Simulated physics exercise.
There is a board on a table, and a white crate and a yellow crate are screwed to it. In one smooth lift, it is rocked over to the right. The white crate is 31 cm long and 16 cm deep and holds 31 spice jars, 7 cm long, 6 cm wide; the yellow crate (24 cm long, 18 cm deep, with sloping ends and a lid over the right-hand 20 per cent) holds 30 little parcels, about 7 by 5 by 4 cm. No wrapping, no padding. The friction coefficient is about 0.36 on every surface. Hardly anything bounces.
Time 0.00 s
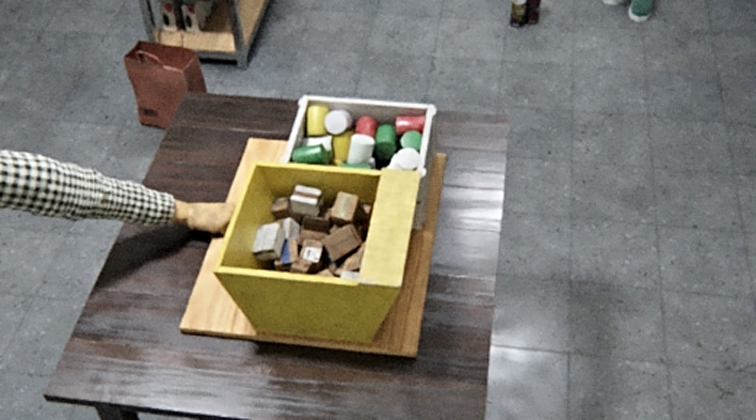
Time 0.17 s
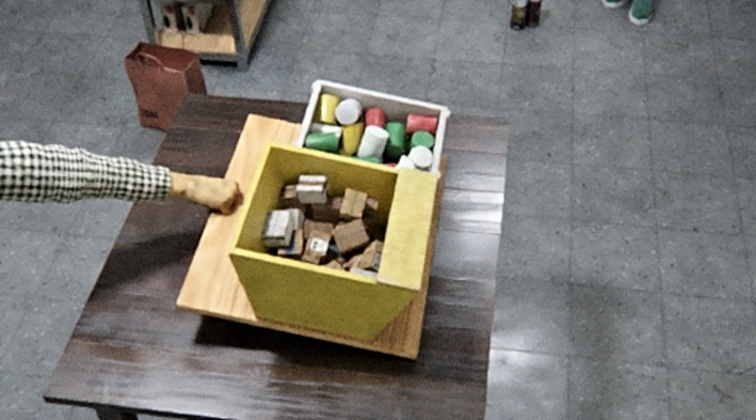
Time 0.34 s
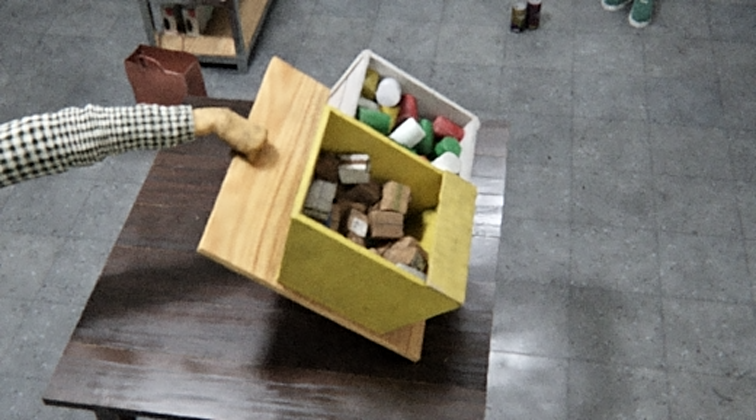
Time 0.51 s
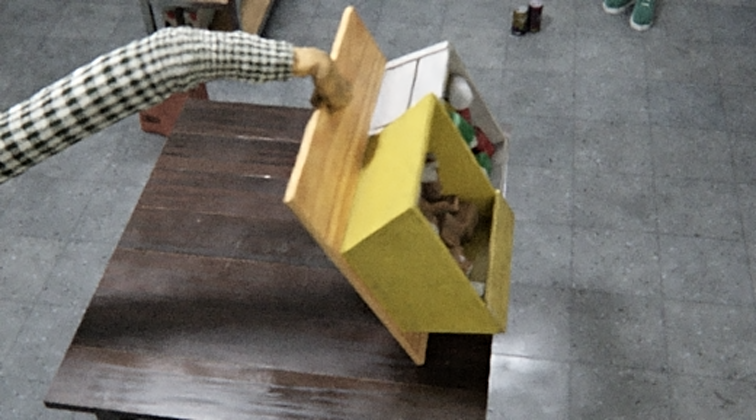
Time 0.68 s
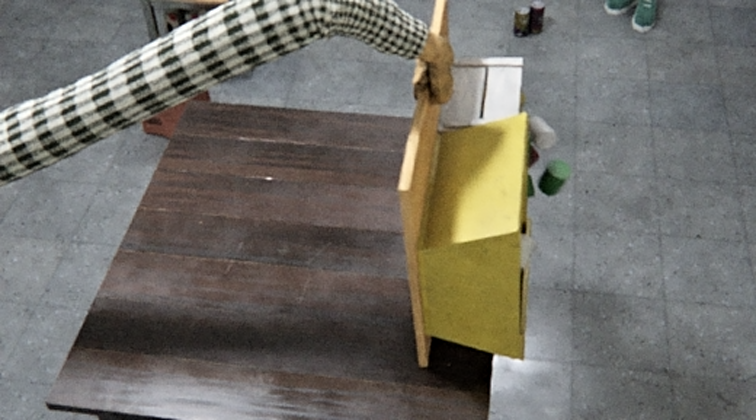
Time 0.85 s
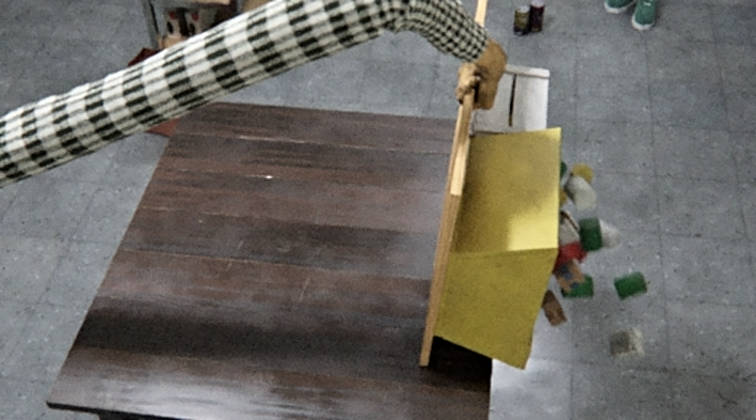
On a dark wooden table, a hand in a checked sleeve raises the left side of a board until it stands upright, rocking its white and yellow crates rightward, as coloured jars and a few brown parcels tumble out.
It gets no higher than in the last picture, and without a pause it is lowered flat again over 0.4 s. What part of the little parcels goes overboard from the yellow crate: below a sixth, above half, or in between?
It sheds from a sixth to a half of them.
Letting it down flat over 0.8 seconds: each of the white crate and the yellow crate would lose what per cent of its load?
Then the white crate sheds 70 %, while the yellow crate sheds 50 %.
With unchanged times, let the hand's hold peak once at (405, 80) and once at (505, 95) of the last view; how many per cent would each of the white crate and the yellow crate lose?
The white crate would lose 50 per cent in the first try and 80 per cent in the second, the yellow crate 20 and then 60 per cent.
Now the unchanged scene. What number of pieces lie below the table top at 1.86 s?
Estimate - about 30 in total.
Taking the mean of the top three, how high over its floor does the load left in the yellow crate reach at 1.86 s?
Roughly 13 cm.
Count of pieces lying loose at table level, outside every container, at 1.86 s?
Tally: Some 2.
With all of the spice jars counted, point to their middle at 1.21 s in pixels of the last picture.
Close to (588, 216).
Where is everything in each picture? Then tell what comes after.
In the first picture (we follow the rim corner now nearest the camera, unless another is named), yellow crate at (394, 286); white crate (by its farthest rim corner) at (309, 97); tilt 0°; nothing out yet.
Yellow crate at (413, 289); white crate at (322, 82); tilt 10°, in the second picture.
Yellow crate at (456, 301); tilt 34°, in the third picture.
Yellow crate at (499, 327); tilt 62°, in the fourth picture.
Yellow crate at (519, 354); tilt 86°; 2 out, the lowest jar at (554, 178), in the fifth picture.
Yellow crate at (522, 363); tilt 96°; 15 out, the lowest jar at (631, 286), in the sixth picture.
After 1.01 s, tilt 62°; 14 of 31 out of the white crate and 6 of 30 out of the yellow crate.
After 1.21 s, tilt 3°; 21 of 31 out of the white crate and 9 of 30 out of the yellow crate.
After 1.49 s, tilt 0°; 21 of 31 out of the white crate and 9 of 30 out of the yellow crate.
Final count (at 1.86 s), 21 of 31 out of the white crate and 9 of 30 out of the yellow crate. Asked share, 9 of 30, 30 per cent.
